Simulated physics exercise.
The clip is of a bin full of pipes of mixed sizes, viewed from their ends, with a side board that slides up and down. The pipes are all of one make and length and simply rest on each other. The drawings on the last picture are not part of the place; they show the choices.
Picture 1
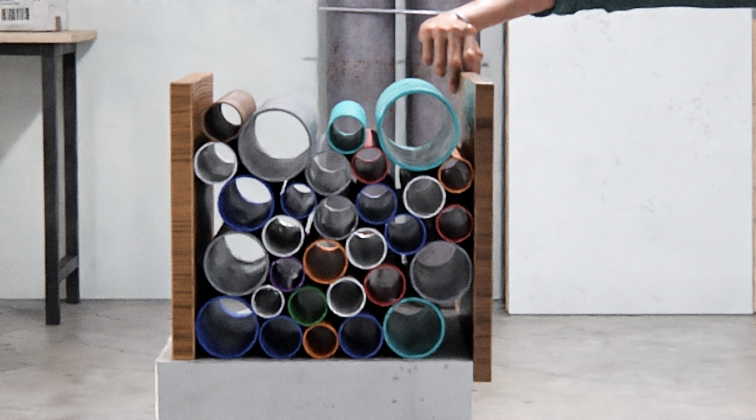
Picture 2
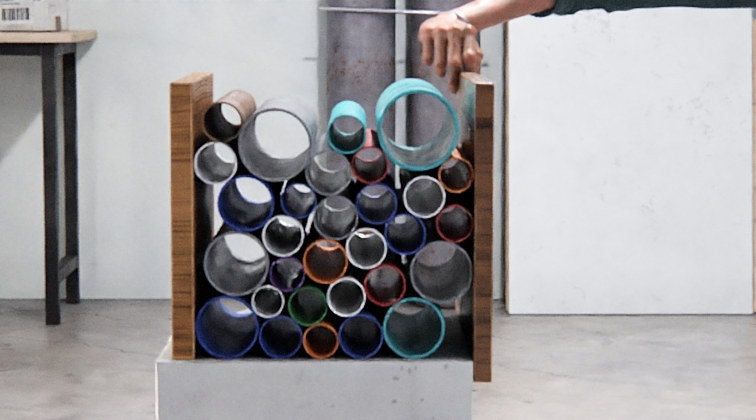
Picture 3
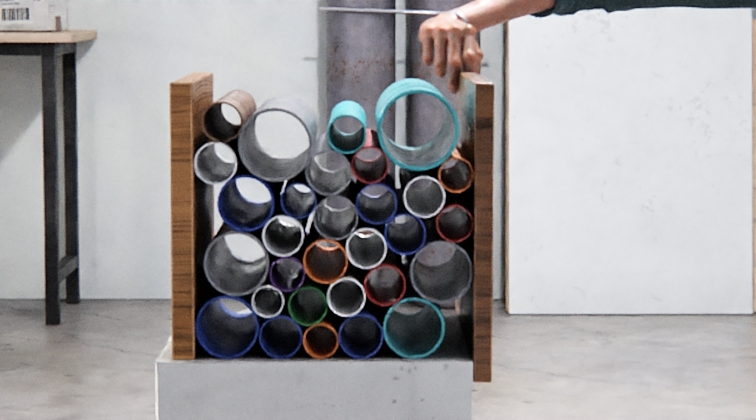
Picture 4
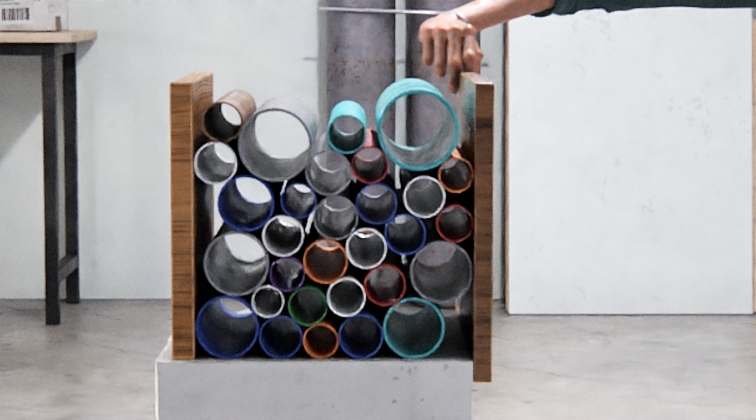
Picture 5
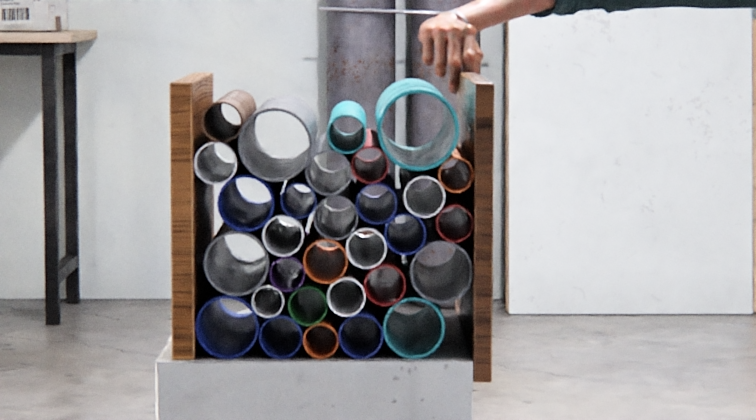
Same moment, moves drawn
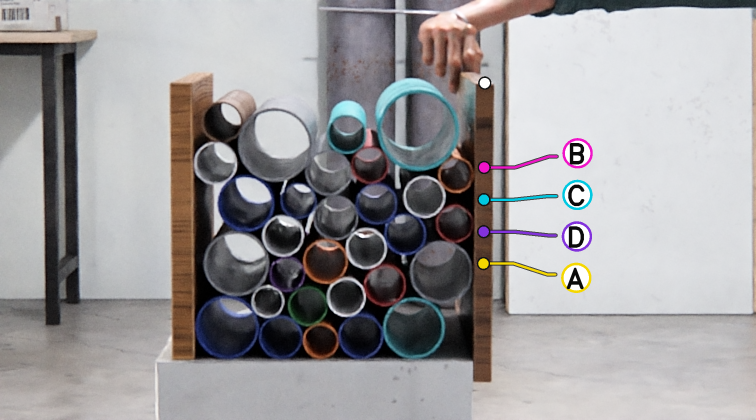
A hand rests on the right side board of a bin of stacked pipes, nothing moving.
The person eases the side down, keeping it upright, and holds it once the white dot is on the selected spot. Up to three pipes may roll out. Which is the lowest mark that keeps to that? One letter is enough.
The last mark within the limit is D.
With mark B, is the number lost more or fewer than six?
Fewer than six.
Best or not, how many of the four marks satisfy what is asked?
Three of them.
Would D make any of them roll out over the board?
Yes, at D.
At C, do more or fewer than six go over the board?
Fewer than six.
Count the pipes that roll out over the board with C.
At C the number is none.
On the marked copy, A at (484, 264); B at (484, 167); C at (484, 200); D at (484, 232); the white dot at (485, 83).
Taking D. A third of the way, top of the board (474, 151).
Two thirds of the way, top of the board (474, 228).
When it is over, top of the board (474, 231), two out over the board.
As for the rest, A four out over the board; B none out over the board; C none out over the board.
